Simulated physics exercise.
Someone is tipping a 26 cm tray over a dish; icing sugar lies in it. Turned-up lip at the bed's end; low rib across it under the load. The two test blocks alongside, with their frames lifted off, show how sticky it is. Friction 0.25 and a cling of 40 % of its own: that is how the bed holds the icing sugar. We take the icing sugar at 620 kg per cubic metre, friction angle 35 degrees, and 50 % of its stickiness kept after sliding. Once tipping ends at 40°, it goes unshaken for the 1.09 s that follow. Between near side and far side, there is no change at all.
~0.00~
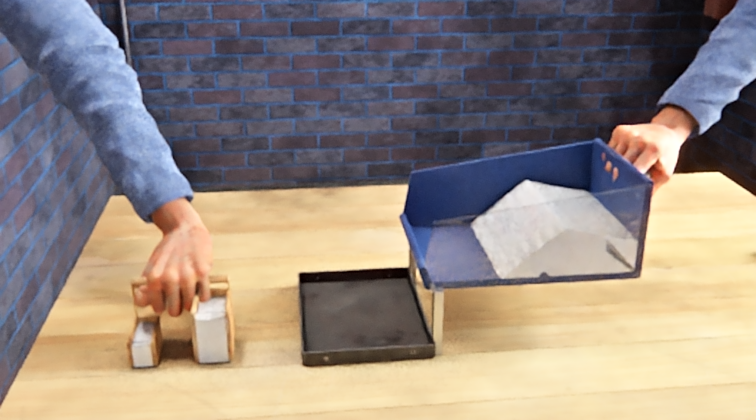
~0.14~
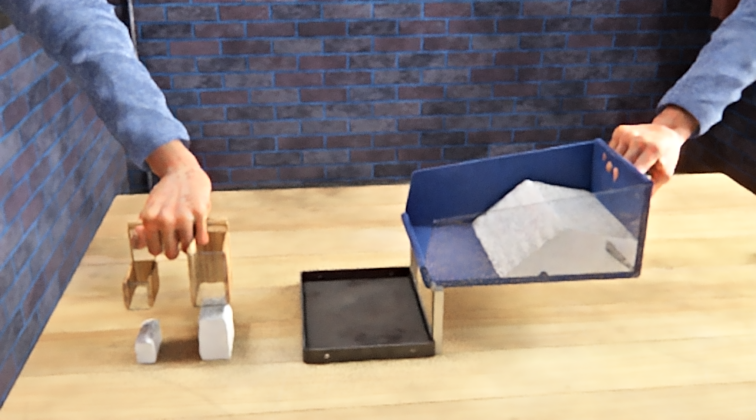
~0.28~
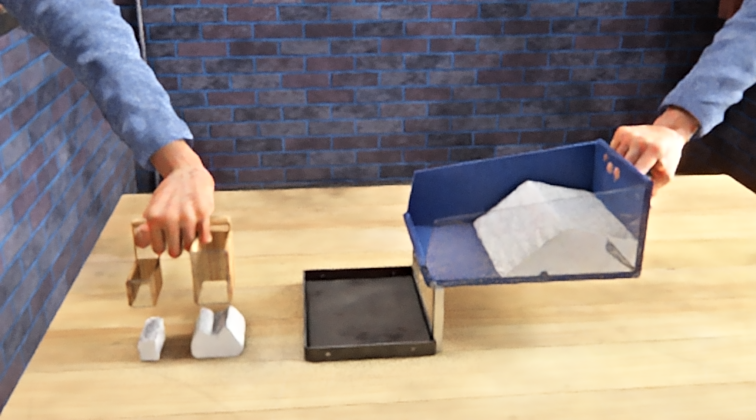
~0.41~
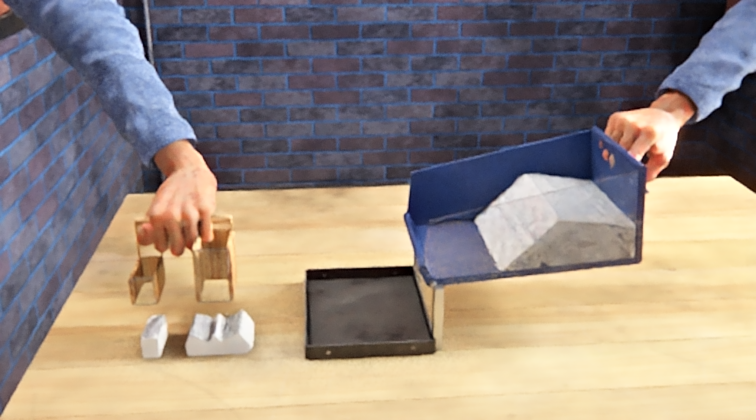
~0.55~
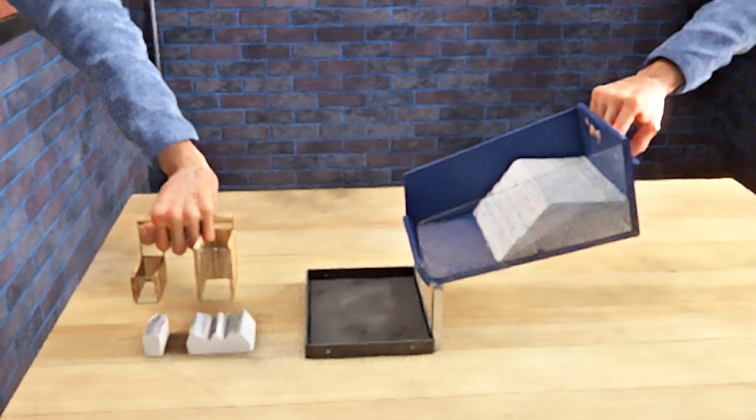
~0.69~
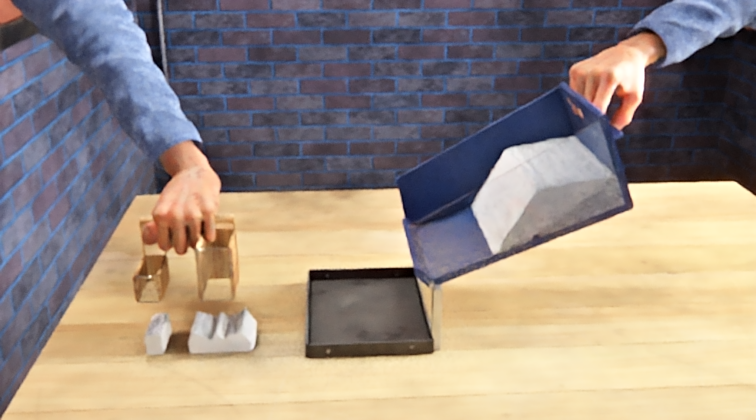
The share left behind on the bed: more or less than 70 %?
It ends up smaller than 70 %.
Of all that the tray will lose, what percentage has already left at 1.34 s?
Estimate: Near 60 %.
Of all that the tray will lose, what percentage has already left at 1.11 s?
Close to 20 in a hundred.
By 0.88 s, the tilt is 34 degrees and 100 % is on the bed.
By 1.11 s, the tilt is 40 degrees and 92 % is on the bed.
By 1.34 s, the tilt is 40 degrees and 73 % is on the bed.
By 1.57 s, the tilt is 40 degrees and 61 % is on the bed.
By 2.11 s, at the end, the tilt is 40 degrees and 56 % is on the bed.
